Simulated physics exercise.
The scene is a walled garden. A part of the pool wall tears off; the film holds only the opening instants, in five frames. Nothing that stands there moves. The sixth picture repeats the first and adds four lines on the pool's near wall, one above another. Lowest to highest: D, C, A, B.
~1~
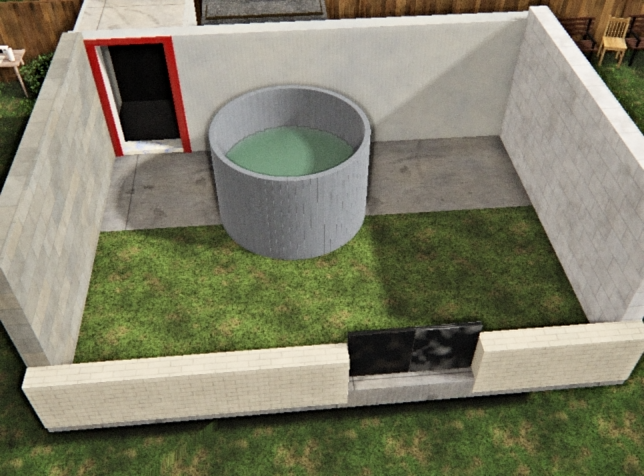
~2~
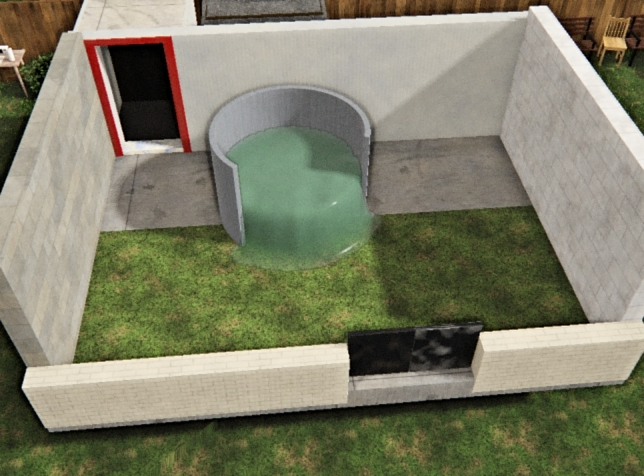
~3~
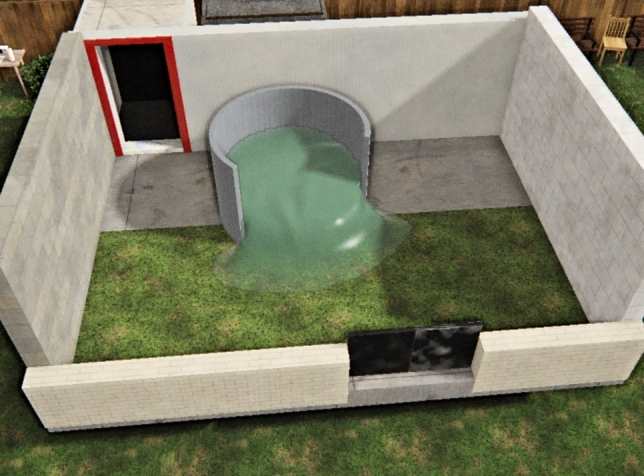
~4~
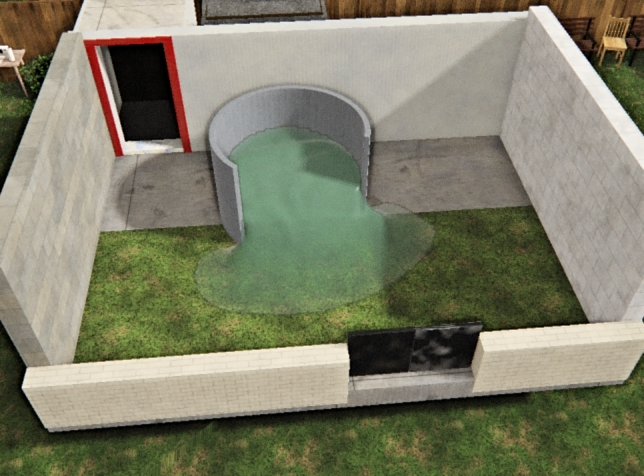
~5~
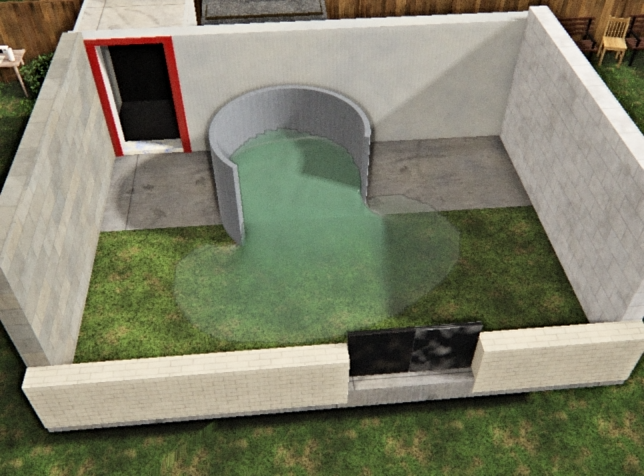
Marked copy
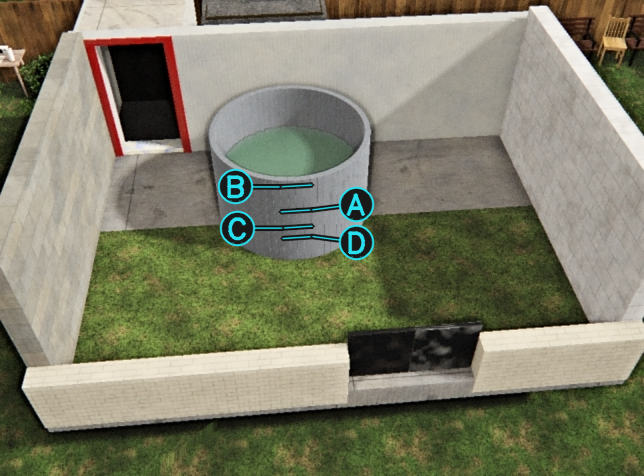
In a walled garden, the front of a round gray pool opened up, and the greenish water poured out onto the grass, spreading wider and thinner across the lawn toward the shut black gate.
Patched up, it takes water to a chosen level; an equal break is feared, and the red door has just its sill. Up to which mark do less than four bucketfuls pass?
Use line C.
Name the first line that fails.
That is line A.
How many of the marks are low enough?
Two of them.
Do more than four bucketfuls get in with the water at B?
Yes, that goes wrong.
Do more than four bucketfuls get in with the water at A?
Yes, that goes wrong.
In cyan, A at (296, 210); B at (295, 185); C at (297, 227); D at (297, 237); from the bottom up D, C, A, B.
With A, about 11 bucketfuls get in.
With B, dozens of bucketfuls pour in.
With C, a bucket or two gets in.
With D, nothing gets over.
